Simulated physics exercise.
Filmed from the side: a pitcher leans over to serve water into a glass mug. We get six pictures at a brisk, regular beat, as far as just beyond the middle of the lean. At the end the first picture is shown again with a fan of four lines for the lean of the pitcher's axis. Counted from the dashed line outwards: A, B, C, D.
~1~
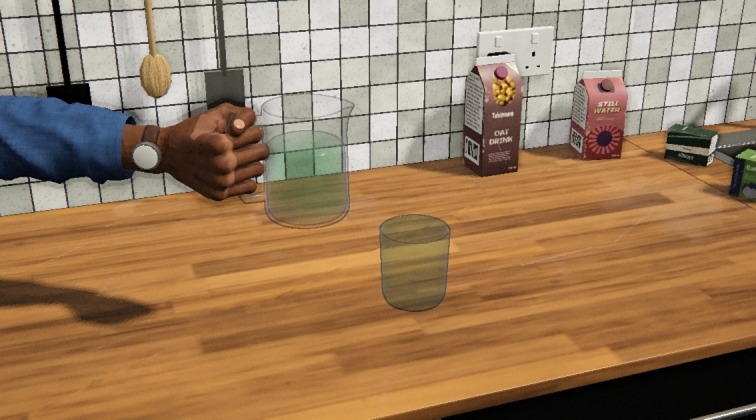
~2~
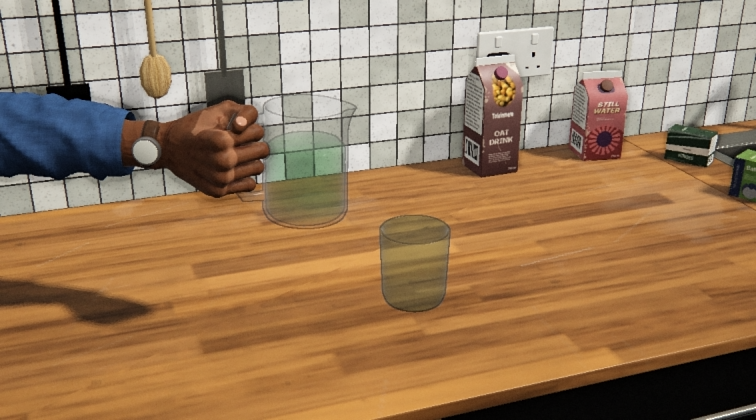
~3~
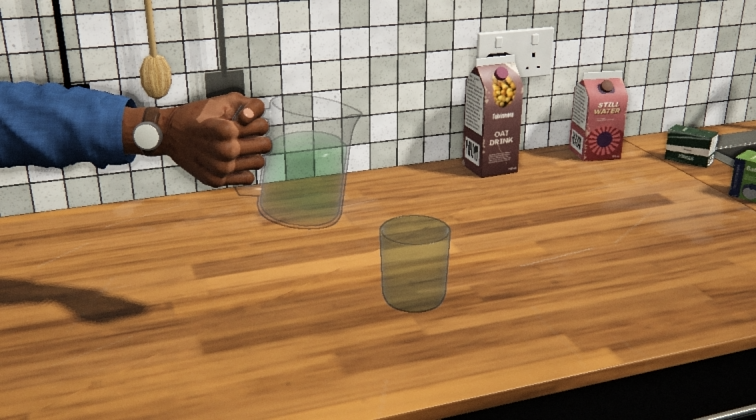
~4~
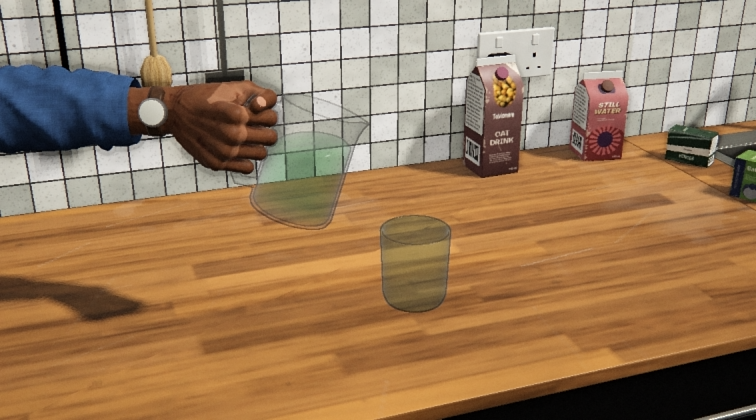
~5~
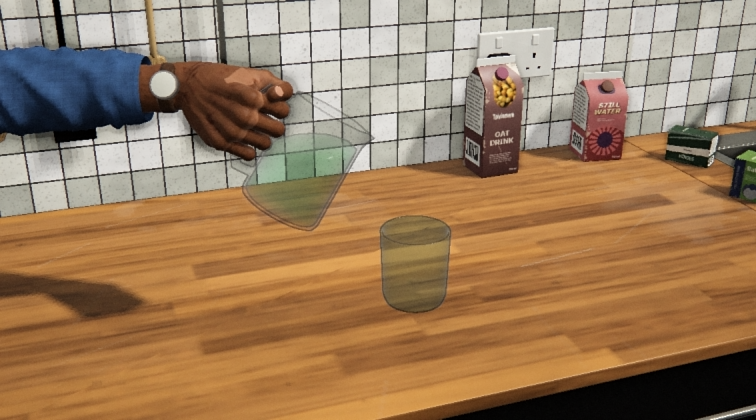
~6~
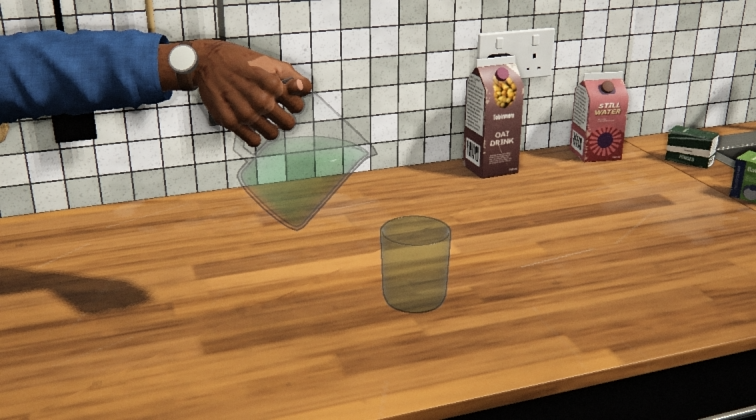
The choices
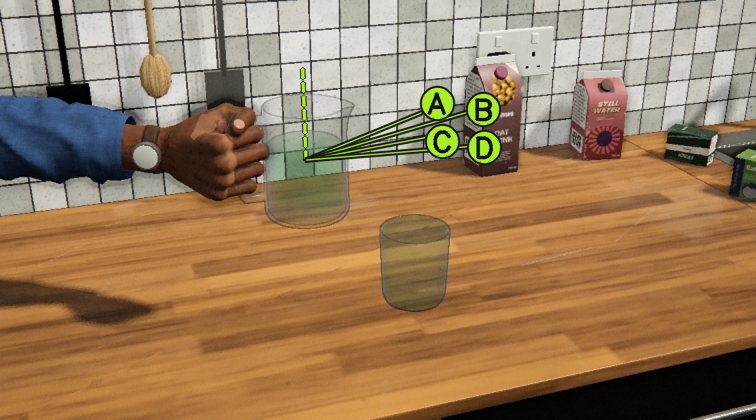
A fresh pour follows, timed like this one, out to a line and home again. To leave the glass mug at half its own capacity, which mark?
A.
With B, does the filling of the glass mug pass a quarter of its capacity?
Yes, clearly.
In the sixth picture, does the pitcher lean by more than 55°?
No.
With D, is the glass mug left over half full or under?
Over half.
On the marked copy, A at (421, 112); B at (466, 112); C at (425, 137); D at (467, 146).
With A, the glass mug ends with about 50 % of what it can hold.
With B, the glass mug ends with about 64 % of what it can hold.
With C, the glass mug ends with about 75 % of what it can hold; 4 % of the water is spilt.
With D, the glass mug ends with about 88 % of what it can hold; 3 % of the water is spilt.
